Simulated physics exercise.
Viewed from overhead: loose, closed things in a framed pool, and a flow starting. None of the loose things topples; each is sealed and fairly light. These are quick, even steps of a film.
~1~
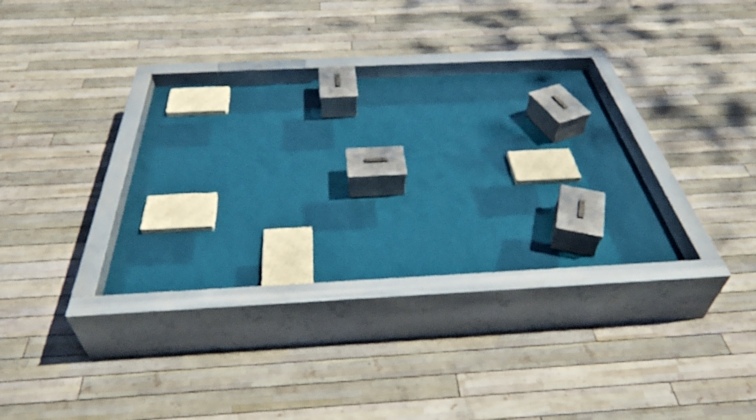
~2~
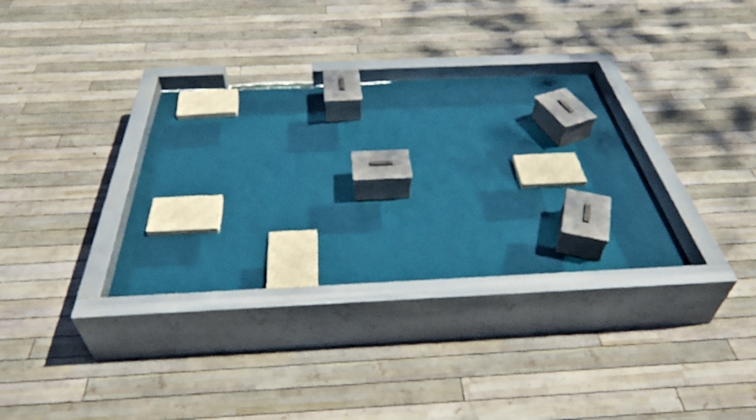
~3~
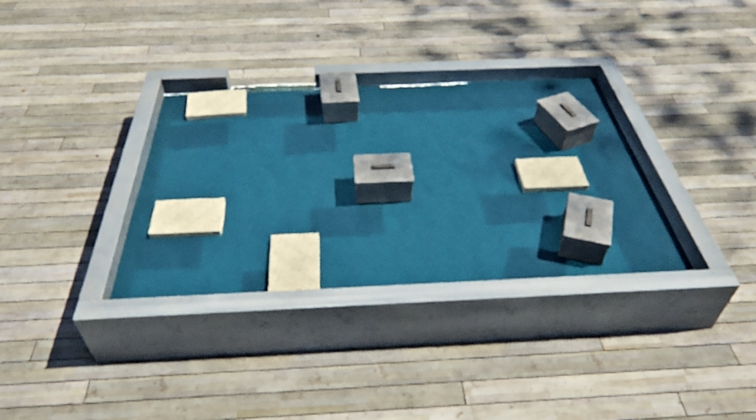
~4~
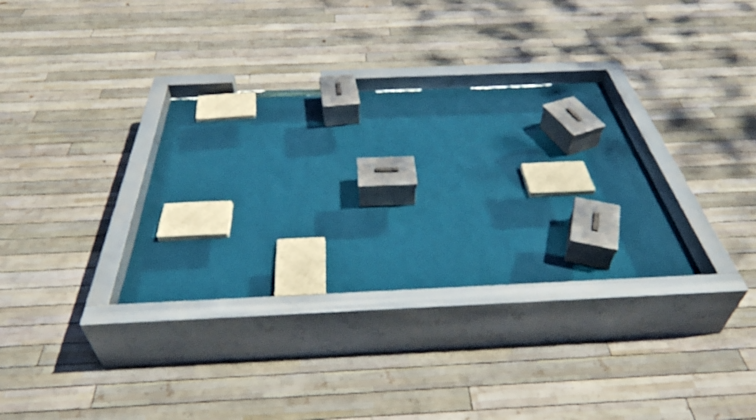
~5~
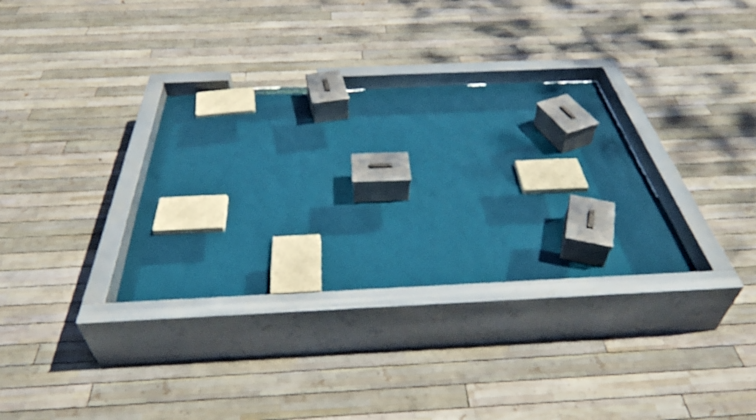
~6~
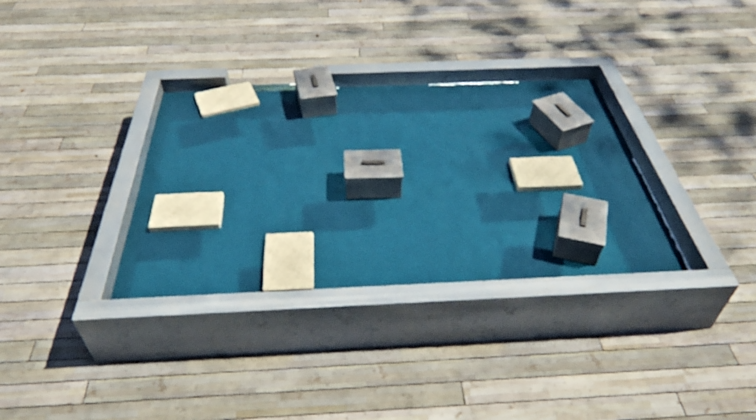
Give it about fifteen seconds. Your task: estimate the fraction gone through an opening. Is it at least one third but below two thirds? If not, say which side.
It falls in the lowest third.
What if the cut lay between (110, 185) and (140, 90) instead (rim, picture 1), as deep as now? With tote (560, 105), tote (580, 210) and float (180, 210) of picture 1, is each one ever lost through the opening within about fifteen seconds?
Item one: Remains; item two: Remains; item three: Leaves.
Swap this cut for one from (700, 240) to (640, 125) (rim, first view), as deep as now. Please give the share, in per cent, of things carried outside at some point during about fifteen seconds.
40 %.
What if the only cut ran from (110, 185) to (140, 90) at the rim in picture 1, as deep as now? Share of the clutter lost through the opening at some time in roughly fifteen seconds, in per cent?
About 10 %.
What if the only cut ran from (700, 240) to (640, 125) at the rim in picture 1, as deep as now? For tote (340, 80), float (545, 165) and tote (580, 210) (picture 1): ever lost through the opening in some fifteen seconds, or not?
Taken in that order, the answers are not lost, swept away, swept away.
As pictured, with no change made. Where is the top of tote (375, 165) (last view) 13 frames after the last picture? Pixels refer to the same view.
(344, 153).
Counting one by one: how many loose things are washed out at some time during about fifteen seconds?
The count is 2.
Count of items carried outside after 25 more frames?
Tally: 2.
A moment on, 1 of 8 are out; 7 afloat.
Next, 2 of 8 are out; 6 afloat.
Later, 2 of 8 are out; 6 afloat.
In the end, 2 of 8 are out; 6 afloat.
